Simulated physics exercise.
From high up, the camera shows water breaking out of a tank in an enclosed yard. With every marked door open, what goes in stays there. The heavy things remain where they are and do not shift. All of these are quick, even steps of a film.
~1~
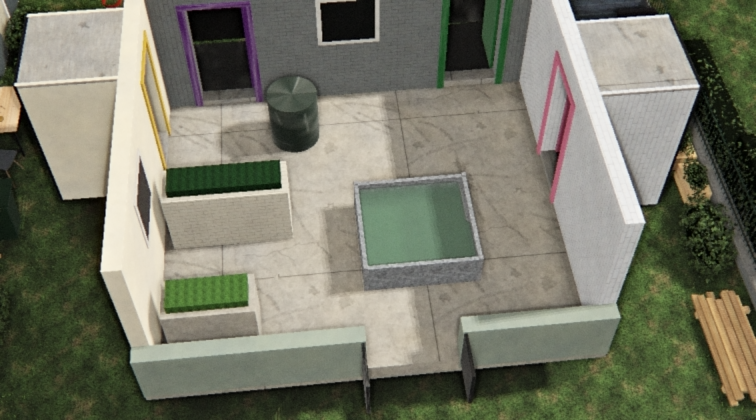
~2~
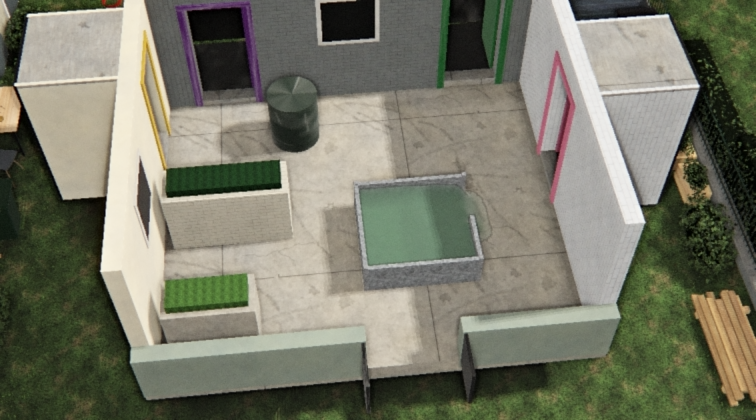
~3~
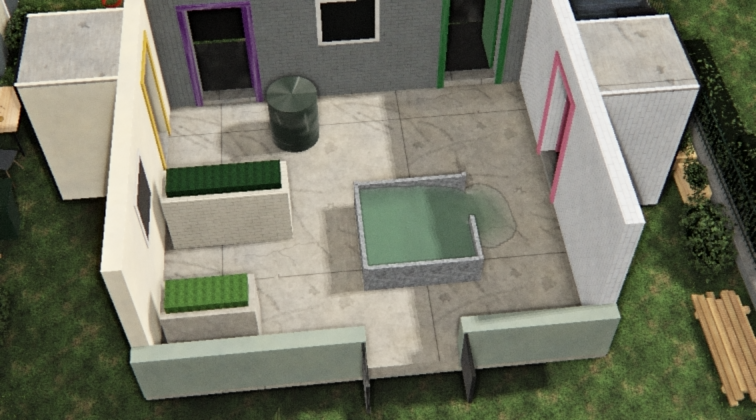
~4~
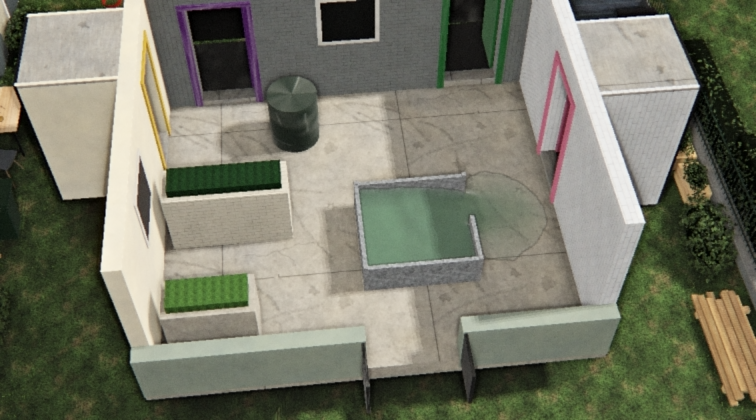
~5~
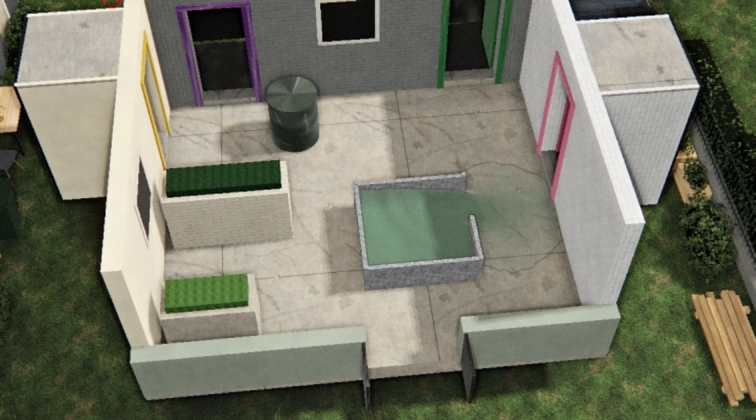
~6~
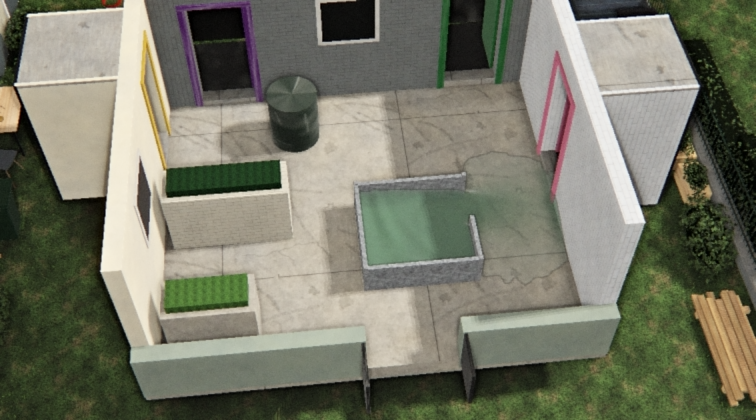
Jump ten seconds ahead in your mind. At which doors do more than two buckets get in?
The pink door ends up over two buckets. The yellow door ends up within two buckets. The green door ends up within two buckets. The purple door ends up within two buckets.
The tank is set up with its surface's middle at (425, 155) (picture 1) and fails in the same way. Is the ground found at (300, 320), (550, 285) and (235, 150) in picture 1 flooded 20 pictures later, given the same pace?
One after the other: Clear, covered, no water.
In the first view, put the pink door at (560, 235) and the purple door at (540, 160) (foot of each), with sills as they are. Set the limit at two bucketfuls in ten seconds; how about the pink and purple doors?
Pink door: Exceeds the limit; purple door: Exceeds the limit.
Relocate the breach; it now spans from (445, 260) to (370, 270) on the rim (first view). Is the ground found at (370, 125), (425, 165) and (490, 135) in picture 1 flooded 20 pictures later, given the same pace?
Taking the spots in turn: Untouched, untouched and untouched.
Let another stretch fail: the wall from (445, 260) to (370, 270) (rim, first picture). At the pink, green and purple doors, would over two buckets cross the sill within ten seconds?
In that case the pink door stays within limits, the green door stays within limits and the purple door stays within limits.
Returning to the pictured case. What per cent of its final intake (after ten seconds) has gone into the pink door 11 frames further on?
Approximately 60 per cent.
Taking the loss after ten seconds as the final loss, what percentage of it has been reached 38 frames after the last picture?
Share gone by then: About 85 %.
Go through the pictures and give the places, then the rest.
The first picture shows still water in the water tank at (416, 223).
In the second picture, the front is at (473, 195), out from the gap at (464, 211).
In the third picture, the front is at (510, 226), out from the gap at (464, 212).
In the fourth picture, water pours out at (464, 212) and has run to (541, 223).
In the fifth picture, water pours out at (464, 212) and has run to (546, 186).
In the sixth picture, water pours out at (464, 212) and has run to (553, 176).
A moment on, water covers 15 % of the floor; the pink door under two buckets in, the yellow door not reached, the green door not reached, the purple door not reached.
Next, water covers 20 % of the floor; the pink door over two buckets in, the yellow door not reached, the green door wet at the sill, nothing in, the purple door not reached.
Then, water covers 35 % of the floor; the pink door far over two buckets in, the yellow door not reached, the green door under two buckets in, the purple door not reached.
Later, water covers 65 % of the floor; the pink door far over two buckets in, the yellow door not reached, the green door under two buckets in, the purple door wet at the sill, nothing in.
In the end, water covers 90 % of the floor; the pink door far over two buckets in, the yellow door wet at the sill, nothing in, the green door under two buckets in, the purple door wet at the sill, nothing in.
